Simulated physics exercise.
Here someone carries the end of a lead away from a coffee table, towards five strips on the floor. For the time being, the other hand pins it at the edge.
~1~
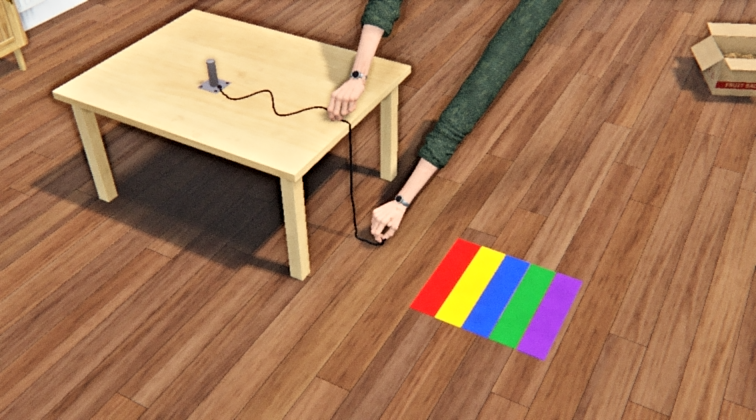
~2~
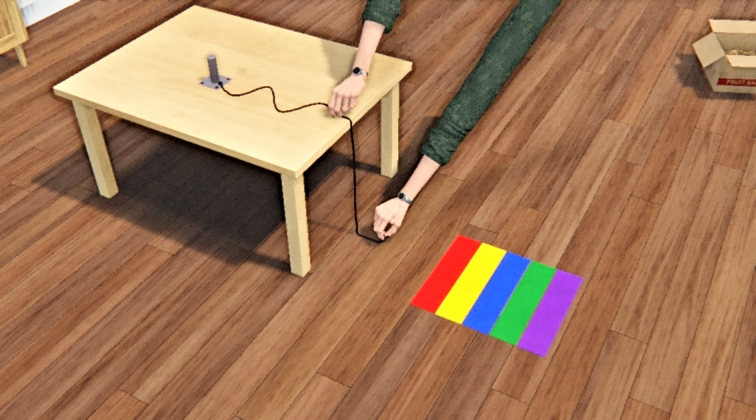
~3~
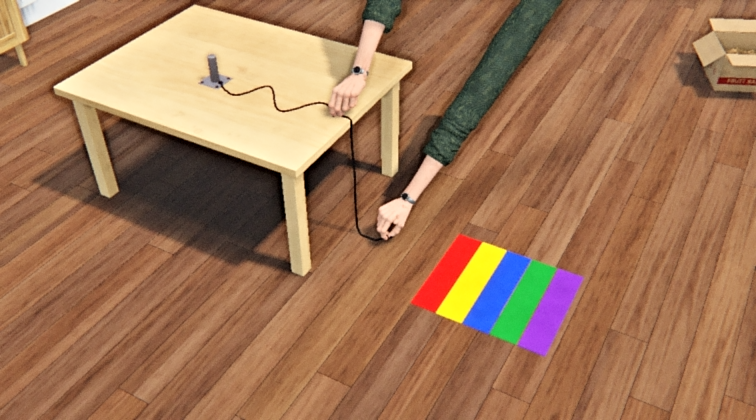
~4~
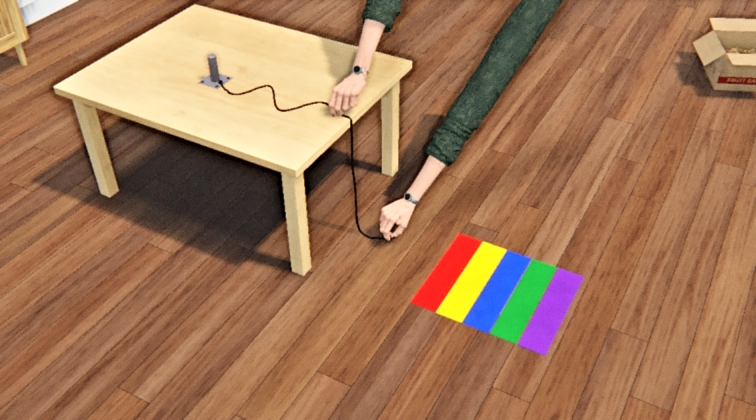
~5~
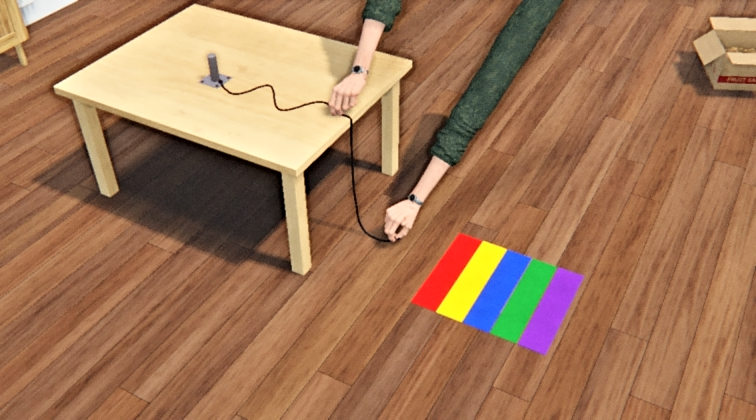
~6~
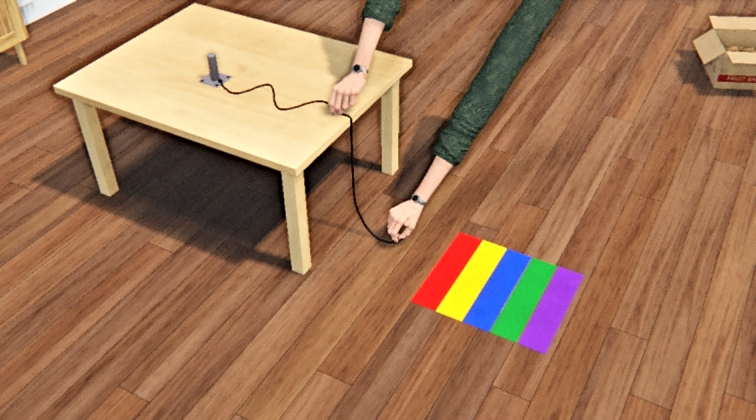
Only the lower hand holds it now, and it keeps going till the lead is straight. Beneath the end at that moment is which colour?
Beneath it is green.
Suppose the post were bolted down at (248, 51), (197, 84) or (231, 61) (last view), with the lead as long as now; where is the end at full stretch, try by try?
Somewhere near (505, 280), (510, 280) and (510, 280), in that order.
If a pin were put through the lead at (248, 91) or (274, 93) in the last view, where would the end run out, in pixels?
Per try (px): (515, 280), (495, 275).
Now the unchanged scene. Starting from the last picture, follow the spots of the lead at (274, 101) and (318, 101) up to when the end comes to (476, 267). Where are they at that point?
(307, 104) and (352, 127), approximately.
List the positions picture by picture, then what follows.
The first frame shows end (382, 239); red (431, 298); yellow (456, 308); blue (483, 319); green (510, 329); purple (538, 340).
The second frame shows end (384, 237); lead through (230, 95) (274, 96) (308, 106) (351, 125) (355, 174) (356, 220).
The third frame shows end (388, 237).
The fourth frame shows end (391, 237); lead through (231, 94) (274, 95) (308, 105) (351, 124) (353, 172) (357, 219).
The fifth frame shows end (395, 239).
The sixth frame shows end (398, 239); lead through (230, 92) (274, 93) (308, 103) (351, 123) (353, 171) (362, 219).
Soon after, end near (476, 267); over yellow.
After that, end near (507, 278); over blue.
At the stop, end near (526, 285); over green. It halts on the green strip.
